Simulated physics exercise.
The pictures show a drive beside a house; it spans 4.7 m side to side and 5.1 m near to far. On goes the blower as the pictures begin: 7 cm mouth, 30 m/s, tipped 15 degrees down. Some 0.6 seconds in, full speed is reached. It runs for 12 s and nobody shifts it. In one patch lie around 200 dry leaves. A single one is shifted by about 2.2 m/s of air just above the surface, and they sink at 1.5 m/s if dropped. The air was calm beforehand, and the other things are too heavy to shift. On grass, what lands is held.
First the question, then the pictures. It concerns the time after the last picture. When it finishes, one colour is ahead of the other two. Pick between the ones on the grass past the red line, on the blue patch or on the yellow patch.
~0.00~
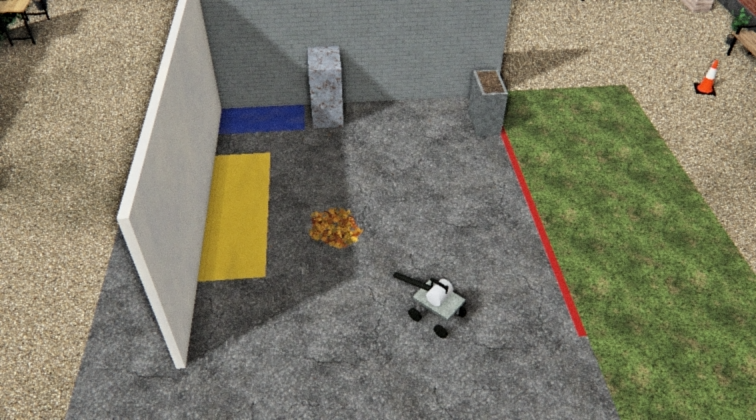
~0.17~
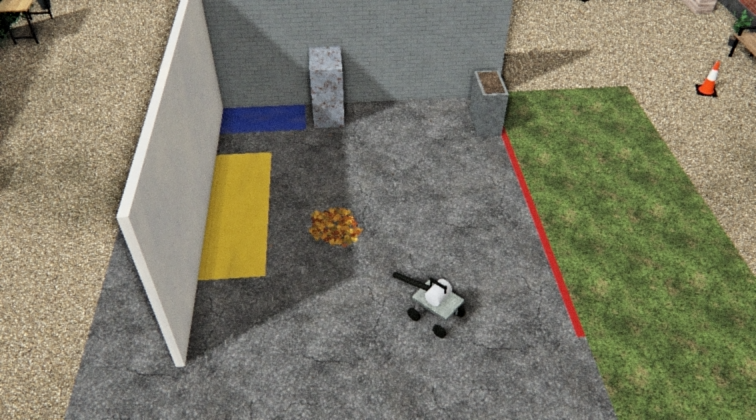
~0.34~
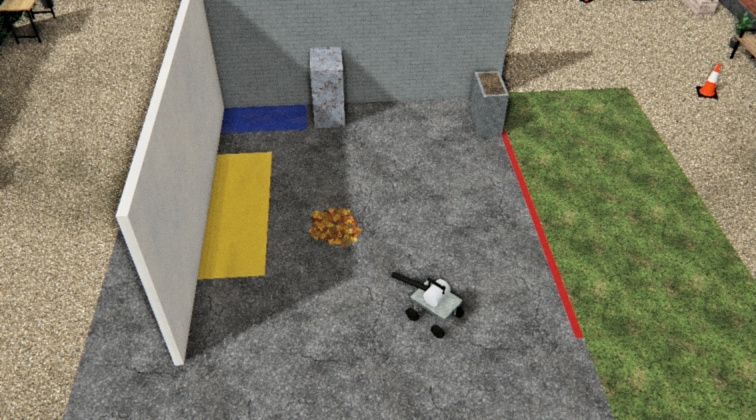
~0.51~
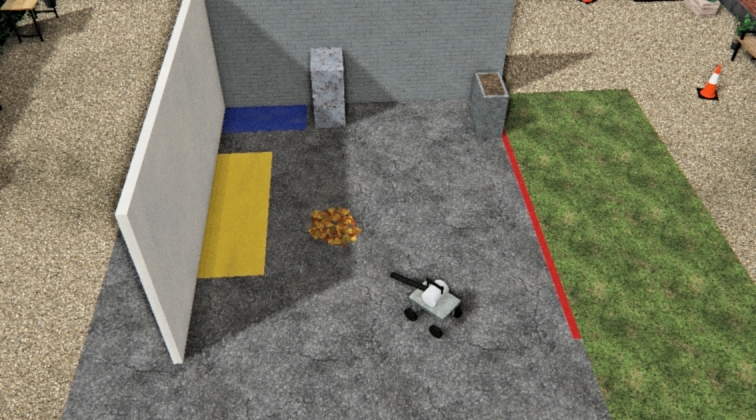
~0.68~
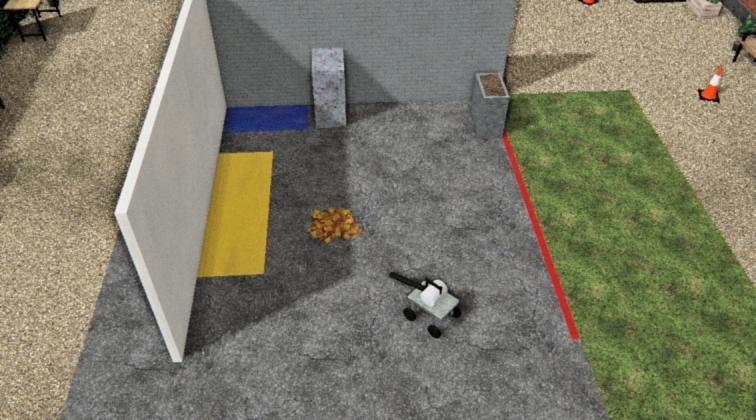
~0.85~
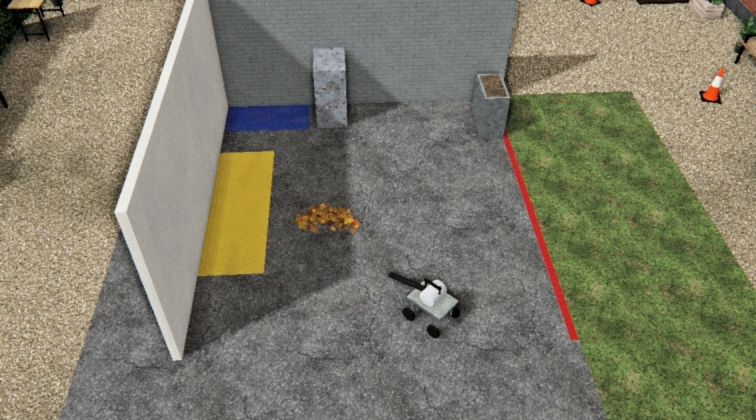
The biggest group is at blue.
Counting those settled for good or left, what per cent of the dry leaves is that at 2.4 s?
2 %.
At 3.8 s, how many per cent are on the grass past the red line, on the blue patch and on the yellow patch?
About 0 per cent red, 15 per cent blue and 5 per cent yellow.
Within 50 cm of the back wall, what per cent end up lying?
It comes to close to 20 per cent.
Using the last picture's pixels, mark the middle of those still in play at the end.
(256, 138).
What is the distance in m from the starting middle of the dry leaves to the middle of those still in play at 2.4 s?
My estimate is about 1.6 m.
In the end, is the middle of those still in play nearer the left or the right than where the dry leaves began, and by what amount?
Leftward, by about 1.2 m.
After 2.4 s, 22 % are on the yellow patch, 0 % on the blue patch and 0 % on the grass past the red line; the middle of those still in play is near (279, 166); 2 % have settled or left.
After 3.8 s, 6 % are on the yellow patch, 16 % on the blue patch and 0 % on the grass past the red line; the middle of those still in play is near (277, 153); 6 % have settled or left.
After 6.6 s, 4 % are on the yellow patch, 26 % on the blue patch and 0 % on the grass past the red line; the middle of those still in play is near (265, 142); 19 % have settled or left.
After 12.0 s, at the end, 0 % are on the yellow patch, 36 % on the blue patch and 0 % on the grass past the red line; the middle of those still in play is near (256, 138).
